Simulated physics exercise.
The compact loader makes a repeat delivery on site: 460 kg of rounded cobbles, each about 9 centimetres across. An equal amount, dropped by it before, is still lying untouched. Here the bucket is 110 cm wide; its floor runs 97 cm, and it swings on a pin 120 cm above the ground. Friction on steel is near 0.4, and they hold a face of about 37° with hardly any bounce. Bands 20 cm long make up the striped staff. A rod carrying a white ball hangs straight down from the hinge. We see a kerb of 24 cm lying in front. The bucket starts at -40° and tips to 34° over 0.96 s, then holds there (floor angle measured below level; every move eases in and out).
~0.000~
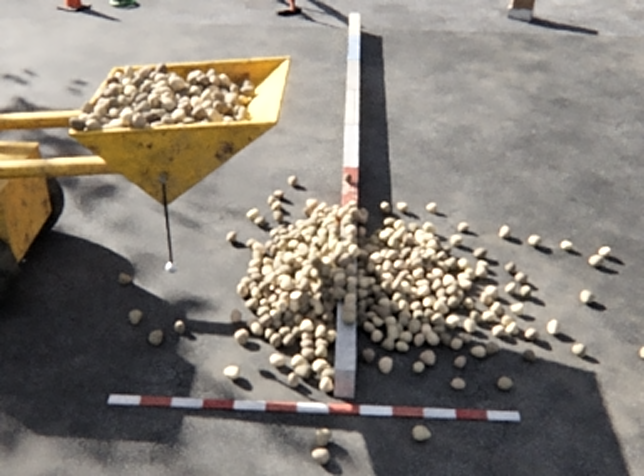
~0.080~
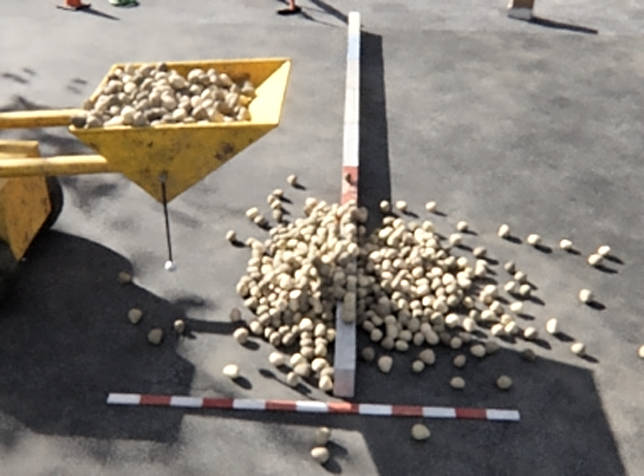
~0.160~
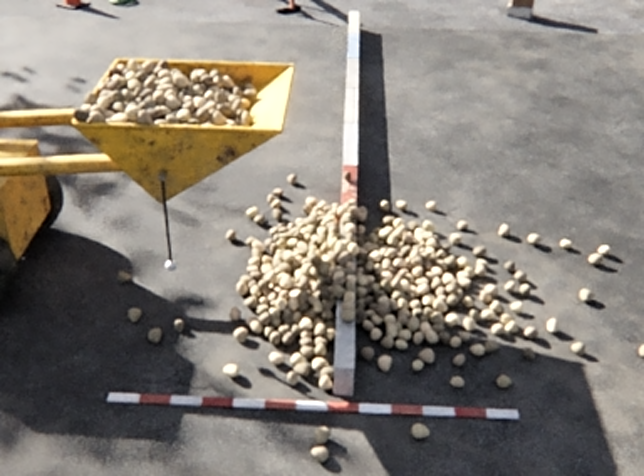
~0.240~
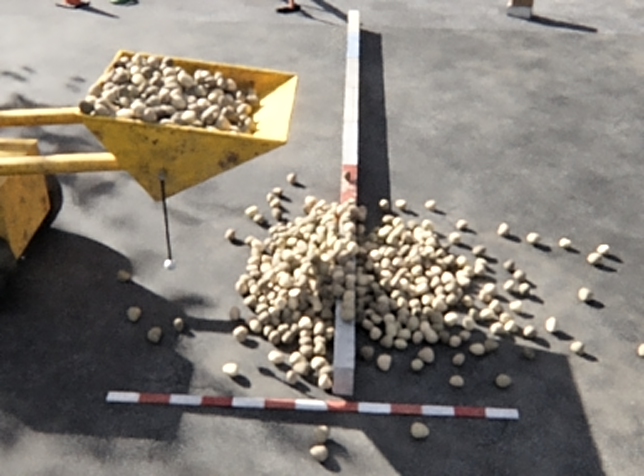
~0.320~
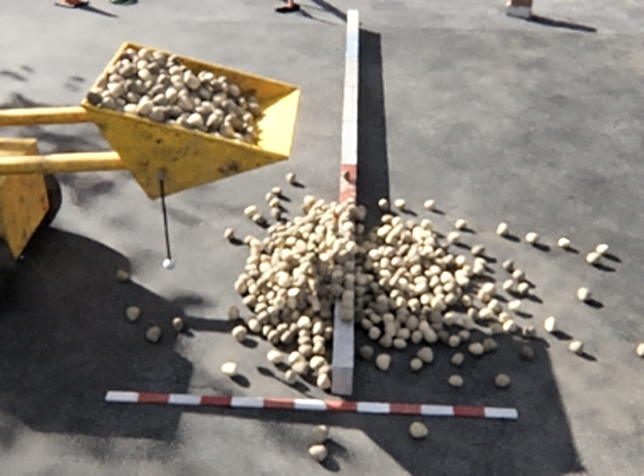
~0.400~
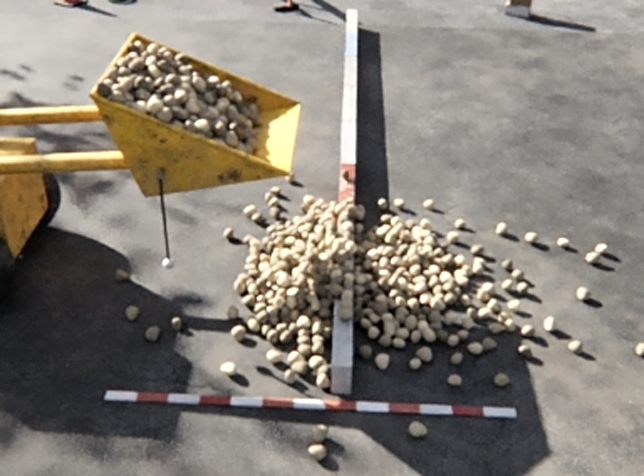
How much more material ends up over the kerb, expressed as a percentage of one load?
About 19 per cent of a load more.
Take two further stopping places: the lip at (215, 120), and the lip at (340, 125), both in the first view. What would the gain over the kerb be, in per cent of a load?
Roughly 0 and 85 percent, in that order.
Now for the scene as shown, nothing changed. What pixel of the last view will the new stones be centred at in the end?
In the last view, about pixel (303, 259).
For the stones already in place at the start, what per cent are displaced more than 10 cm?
Roughly 10 percent.
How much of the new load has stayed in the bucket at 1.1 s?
Close to 75 per cent of the load.
After 0.7 s the floor is at 22°; in per cent of one load, 100 in the bucket, 59 on this side of the kerb, 42 over the kerb; the foremost stones are at (579, 285).
After 1.1 s the floor is at 34°; in per cent of one load, 76 in the bucket, 82 on this side of the kerb, 42 over the kerb; the foremost stones are at (579, 285).
After 1.4 s the floor is at 34°; in per cent of one load, 28 in the bucket, 124 on this side of the kerb, 48 over the kerb; the foremost stones are at (579, 285).
After 4.1 s the floor is at 34°; in per cent of one load, 0 in the bucket, 140 on this side of the kerb, 61 over the kerb; the foremost stones are at (578, 268). Net gain over the kerb, 19.
